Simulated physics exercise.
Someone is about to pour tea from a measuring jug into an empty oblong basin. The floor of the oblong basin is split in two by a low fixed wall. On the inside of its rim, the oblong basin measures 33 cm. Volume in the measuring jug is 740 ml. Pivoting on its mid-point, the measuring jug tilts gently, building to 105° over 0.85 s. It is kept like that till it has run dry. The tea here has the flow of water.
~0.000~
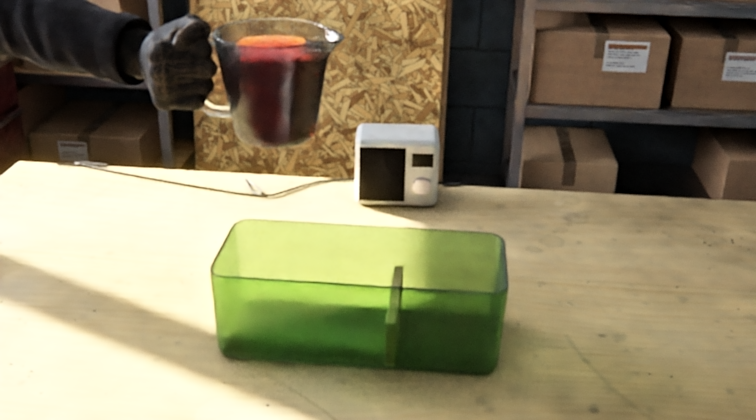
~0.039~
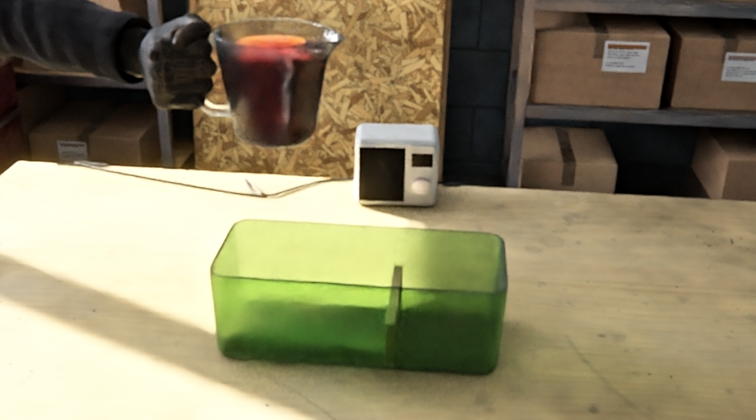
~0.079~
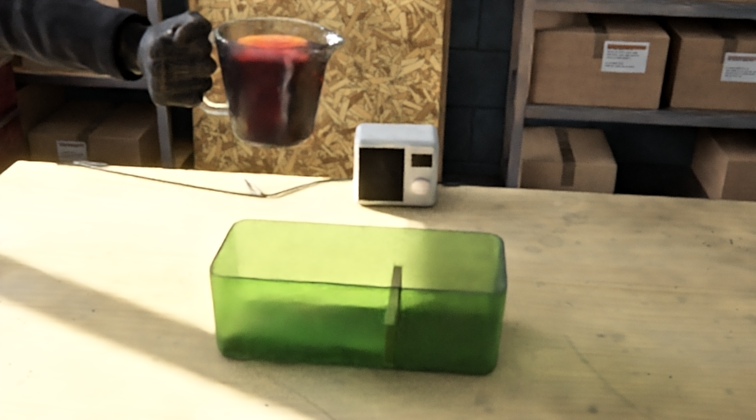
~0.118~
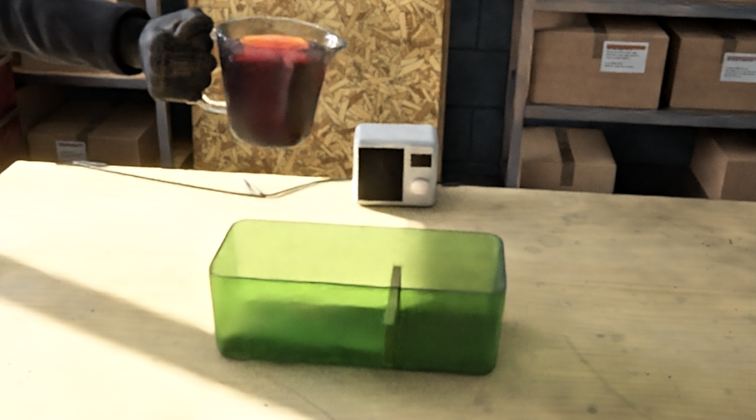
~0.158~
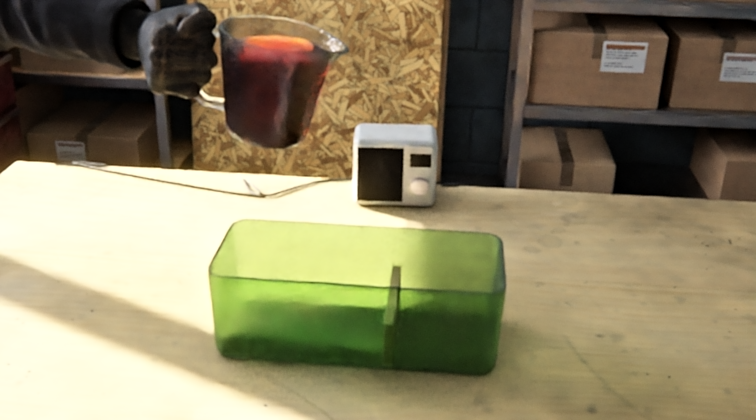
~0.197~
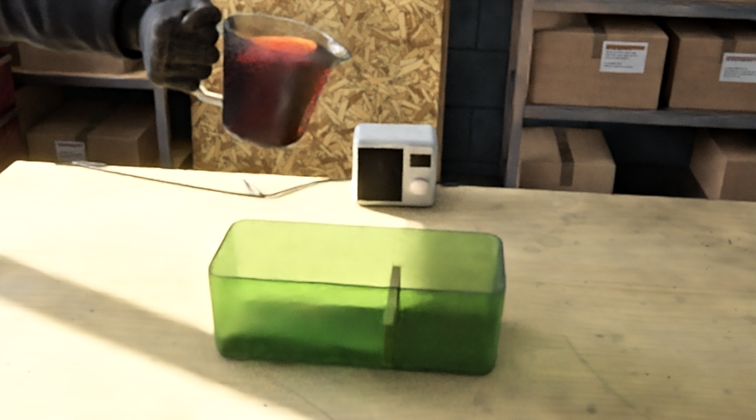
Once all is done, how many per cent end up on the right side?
Roughly 59 percent ends up on the right side.
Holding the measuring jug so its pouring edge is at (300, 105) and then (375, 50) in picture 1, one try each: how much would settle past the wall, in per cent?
Try 1: 5 %; try 2: 85 %.
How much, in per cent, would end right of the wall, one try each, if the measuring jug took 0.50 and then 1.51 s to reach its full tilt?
40 per cent first, 75 per cent second.
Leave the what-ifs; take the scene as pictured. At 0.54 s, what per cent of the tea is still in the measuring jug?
At that time about 66 in a hundred parts are still held.
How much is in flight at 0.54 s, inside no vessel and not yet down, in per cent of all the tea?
30 %.
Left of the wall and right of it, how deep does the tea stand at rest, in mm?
Final levels - left approx 10 mm, right approx 28 mm.
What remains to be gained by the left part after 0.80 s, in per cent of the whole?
About 28 percent.
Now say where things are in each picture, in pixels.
In the first frame, it leans 0°; its right rim is at (344, 37); the tea meets the walls at (223, 45) and (328, 50); the oblong basin's rim runs from (223, 247) to (505, 264); the wall's top is at (395, 294).
In the second frame, it leans 1°; its right rim is at (344, 38); the tea meets the walls at (223, 45) and (327, 50).
In the third frame, it leans 2°; its right rim is at (345, 40); the tea meets the walls at (224, 44) and (328, 51).
In the fourth frame, it leans 5°; its right rim is at (347, 44); the tea meets the walls at (225, 44) and (328, 53).
In the fifth frame, it leans 9°; its right rim is at (349, 49); the tea meets the walls at (227, 44) and (332, 54).
In the sixth frame, it leans 13°; its right rim is at (352, 56); the tea meets the walls at (229, 45) and (337, 55).
By 0.54 s the tilt is 75° and 66 per cent is still to pour, 0 is left of the wall and 4 right of it.
By 0.80 s the tilt is 104° and 13 per cent is still to pour, 11 is left of the wall and 51 right of it.
By 1.06 s the tilt is 105° and 0 per cent is still to pour, 37 is left of the wall and 59 right of it.
By 1.35 s the tilt is 105° and 0 per cent is still to pour, 39 is left of the wall and 59 right of it.
At rest 39 per cent lies left of the wall, 59 right of it and 2 outside.
